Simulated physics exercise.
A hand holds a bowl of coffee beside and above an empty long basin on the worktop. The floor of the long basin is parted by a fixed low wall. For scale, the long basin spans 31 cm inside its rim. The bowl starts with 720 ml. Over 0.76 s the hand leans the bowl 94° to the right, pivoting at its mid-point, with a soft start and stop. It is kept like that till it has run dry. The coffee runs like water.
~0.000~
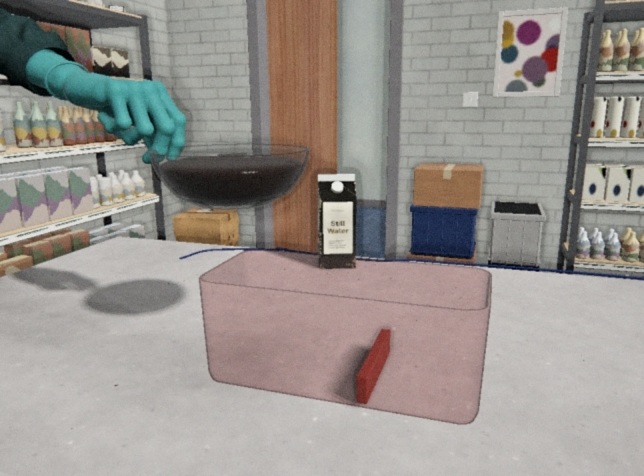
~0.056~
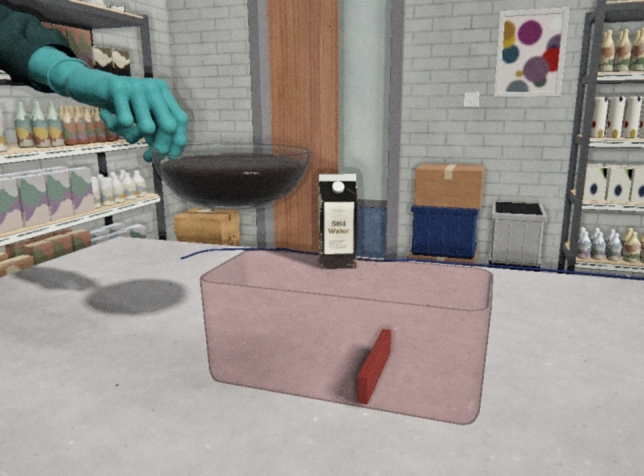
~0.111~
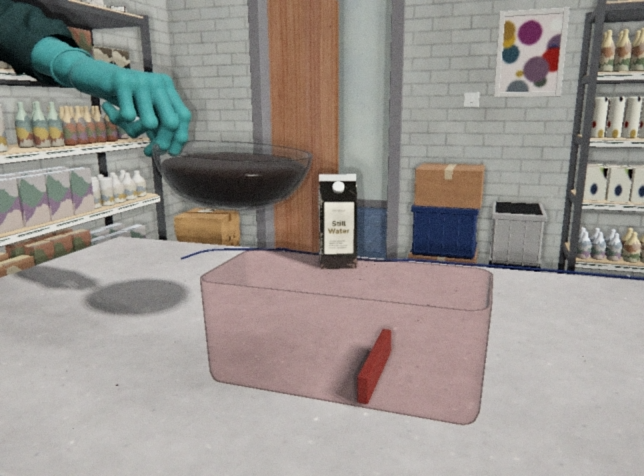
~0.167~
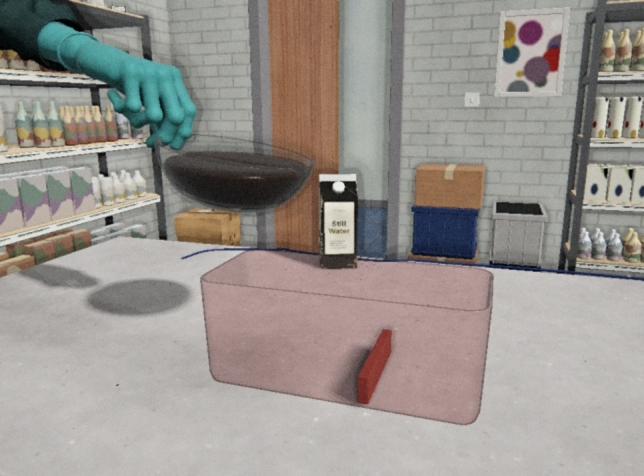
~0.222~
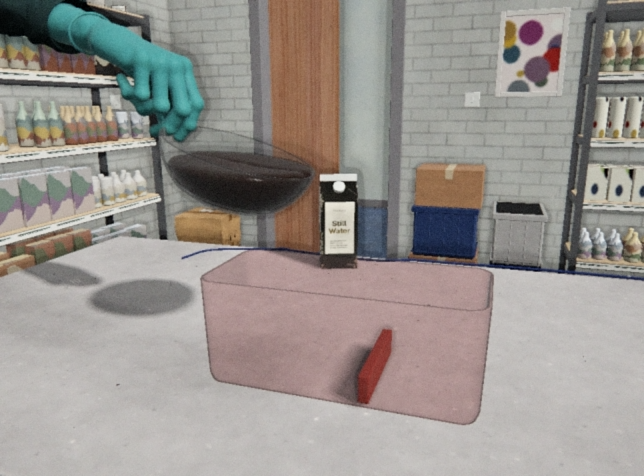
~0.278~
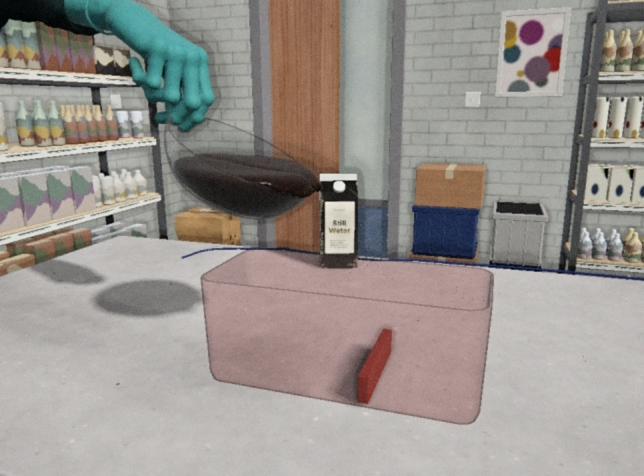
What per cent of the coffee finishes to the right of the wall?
Roughly 19 per cent is past the wall.
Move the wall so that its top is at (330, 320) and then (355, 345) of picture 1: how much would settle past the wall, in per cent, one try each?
First 65, then 40 per cent.
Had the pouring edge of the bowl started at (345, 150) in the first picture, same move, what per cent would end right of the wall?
Then about 45 per cent.
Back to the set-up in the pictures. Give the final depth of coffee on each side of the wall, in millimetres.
Some 24 mm on the left and 10 mm on the right.
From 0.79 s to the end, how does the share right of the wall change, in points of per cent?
It goes up by about 4.
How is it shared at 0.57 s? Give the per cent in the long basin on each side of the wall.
Some 56 per cent left and 7 right.
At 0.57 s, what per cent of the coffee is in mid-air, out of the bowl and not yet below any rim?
Some 26 per cent.
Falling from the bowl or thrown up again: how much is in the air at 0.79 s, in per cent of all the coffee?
About 5 per cent.
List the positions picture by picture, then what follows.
The first frame shows tilt 0°; pouring edge (304, 153); surface from (173, 161) to (301, 165); the long basin's rim runs from (223, 265) to (490, 291); the wall's top is at (375, 352).
The second frame shows tilt 1°; pouring edge (305, 155); surface from (175, 160) to (302, 165).
The third frame shows tilt 5°; pouring edge (307, 160); surface from (176, 157) to (303, 168).
The fourth frame shows tilt 11°; pouring edge (308, 169); surface from (179, 156) to (306, 171).
The fifth frame shows tilt 18°; pouring edge (309, 180); surface from (183, 155) to (310, 173).
The sixth frame shows tilt 28°; pouring edge (308, 193); surface from (188, 157) to (300, 178); 6 per cent is over the edge.
Then, 0.57 s in, the tilt is 81° and 11 per cent is still to pour, 56 is left of the wall and 7 right of it.
Then, 0.79 s in, the tilt is 94° and 0 per cent is still to pour, 77 is left of the wall and 15 right of it.
Then, 1.01 s in, the tilt is 94° and 0 per cent is still to pour, 75 is left of the wall and 19 right of it.
Then, 1.26 s in, the tilt is 94° and 0 per cent is still to pour, 75 is left of the wall and 19 right of it.
Finally, 75 per cent lies left of the wall, 19 right of it and 6 outside.
